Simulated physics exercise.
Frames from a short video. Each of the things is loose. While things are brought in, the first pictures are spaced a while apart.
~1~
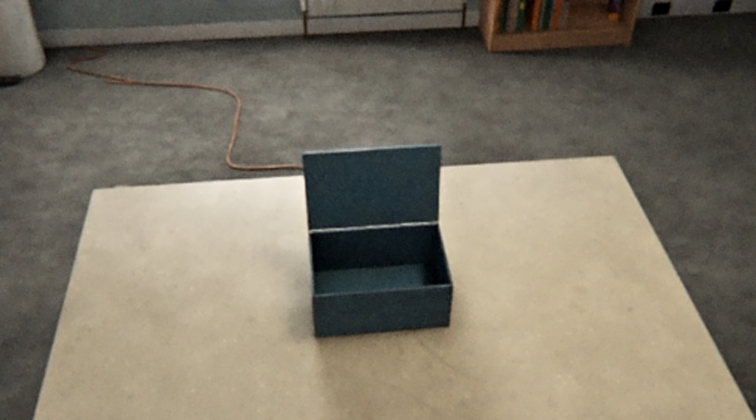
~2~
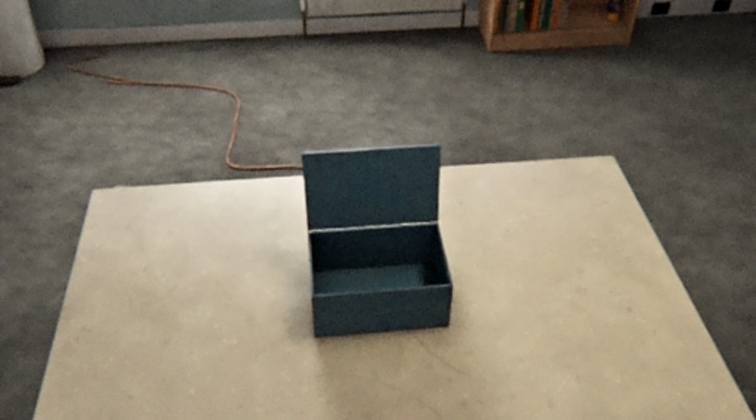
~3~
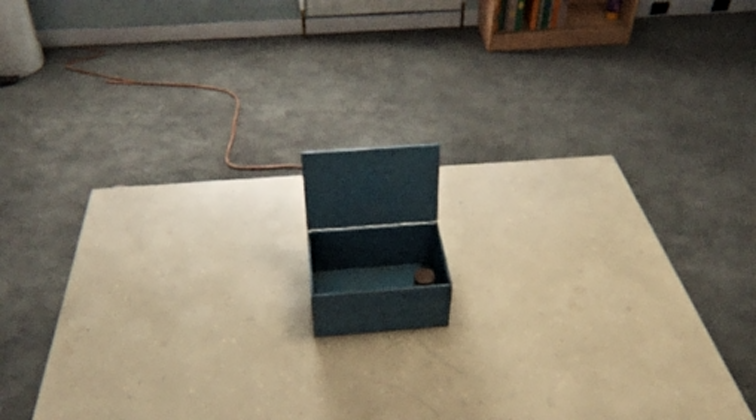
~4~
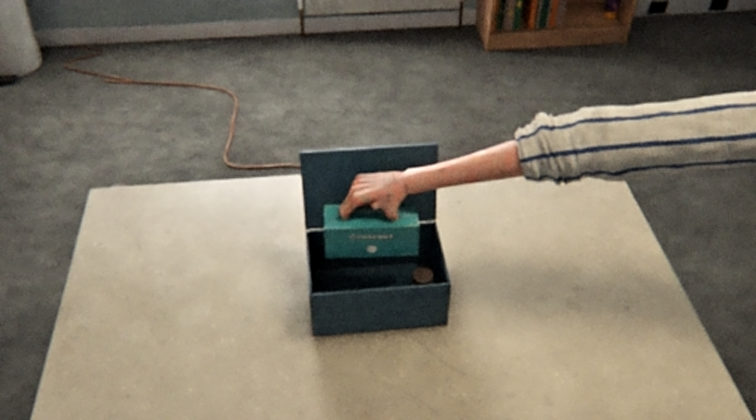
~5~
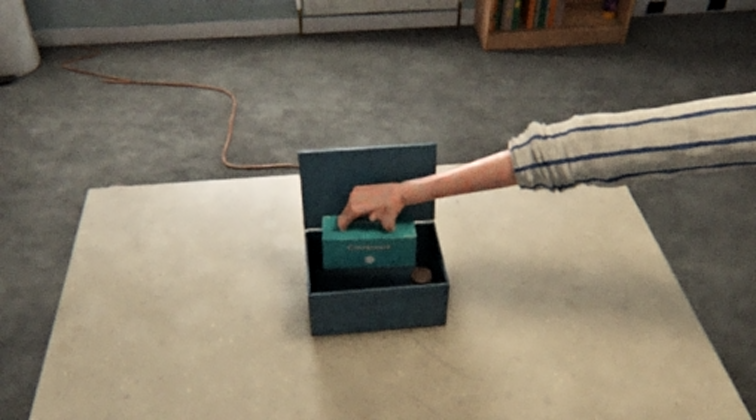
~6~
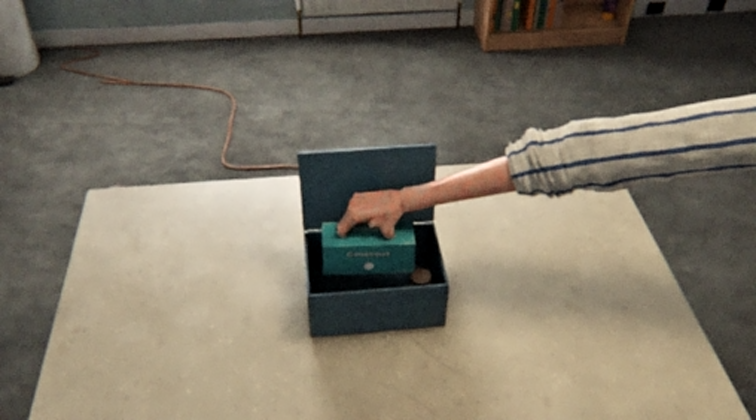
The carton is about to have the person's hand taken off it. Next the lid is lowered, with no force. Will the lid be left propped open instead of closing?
No, it closes flat.
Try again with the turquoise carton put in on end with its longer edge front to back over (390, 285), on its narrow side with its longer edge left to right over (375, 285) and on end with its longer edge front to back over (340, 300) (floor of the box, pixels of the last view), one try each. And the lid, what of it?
So, one: It remains raised; two: It drops fully; three: It remains raised.
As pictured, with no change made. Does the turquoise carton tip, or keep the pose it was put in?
In the end, it winds up askew.
Then, 0.90 s on from there, lid starting down; turquoise carton on its side near (385, 271).
Then, 1.80 s on from there, lid 47° above the rim; turquoise carton on its side near (385, 271).
In the end, lid shut; toppled in the box, turquoise carton; brown shaker unmoved. At the end, from the last picture's camera, turquoise carton near (385, 271).
